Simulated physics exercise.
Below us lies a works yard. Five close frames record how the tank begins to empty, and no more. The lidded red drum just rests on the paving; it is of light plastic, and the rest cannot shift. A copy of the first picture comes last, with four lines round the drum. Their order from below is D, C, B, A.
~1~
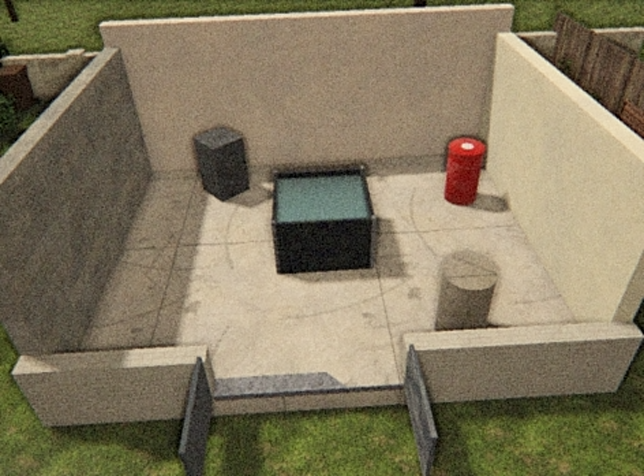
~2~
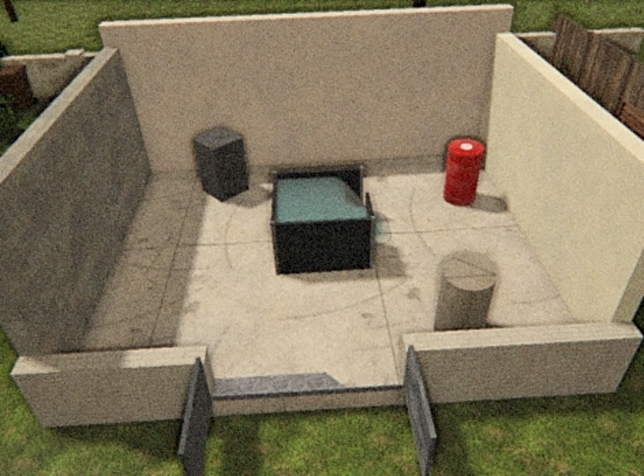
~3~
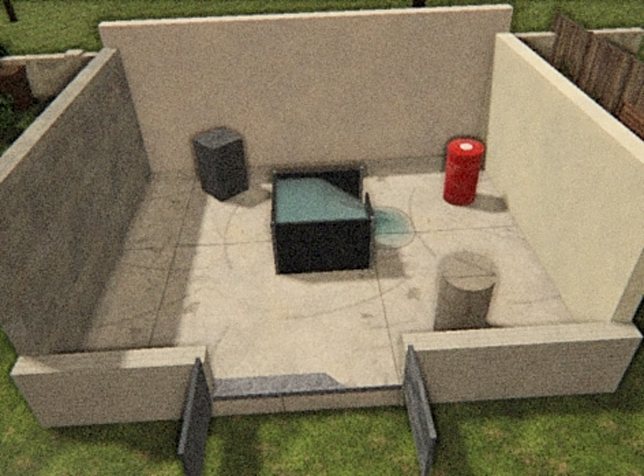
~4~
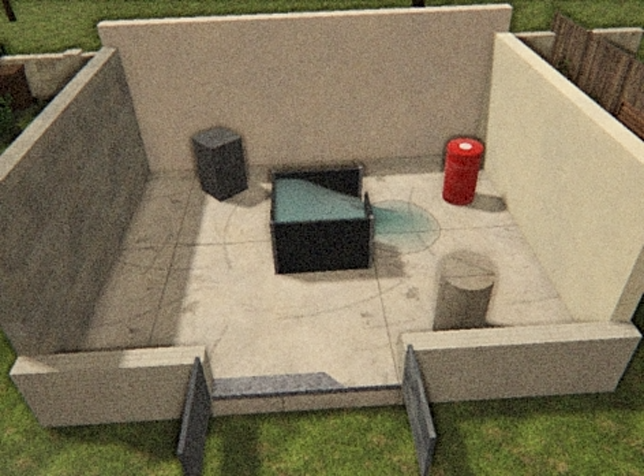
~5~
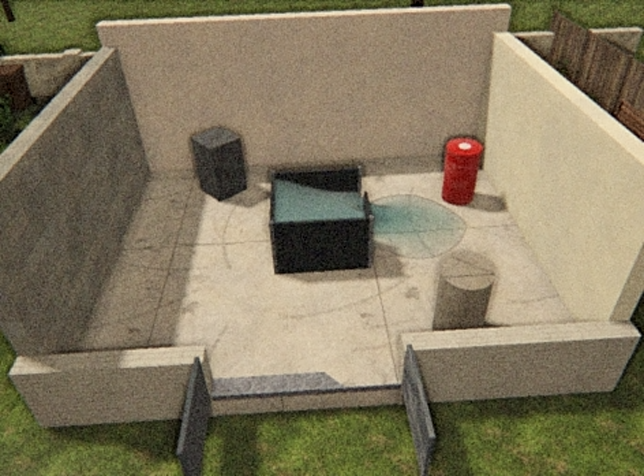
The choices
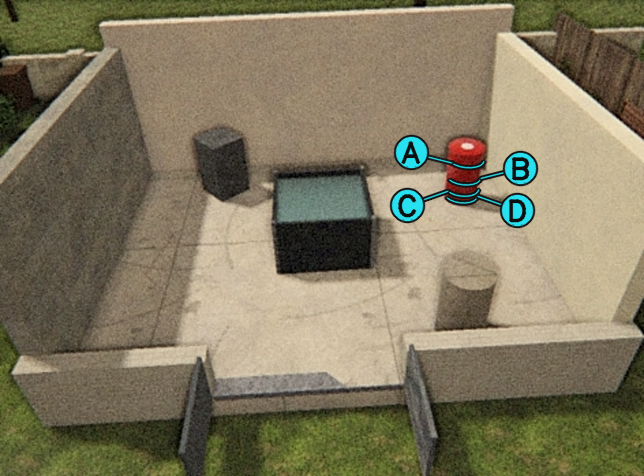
We see a walled yard with a full tank between a dark block, a red drum and a pale cylinder; water flows out through the tank's right side and spreads across the ground in a widening puddle toward the right.
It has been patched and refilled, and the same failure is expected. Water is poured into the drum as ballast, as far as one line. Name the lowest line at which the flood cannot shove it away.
That is line B.
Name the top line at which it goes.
C.
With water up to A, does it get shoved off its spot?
No, that is safe.
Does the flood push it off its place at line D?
Yes, it does.
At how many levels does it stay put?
Two.
On the marked copy, A at (471, 167); B at (468, 184); C at (466, 196); D at (465, 202); from the bottom up D, C, B, A.
For line A, it does not move.
For line B, it does not move.
For line C, it is pushed about its own width away.
For line D, it is pushed about 4 times its own width away.
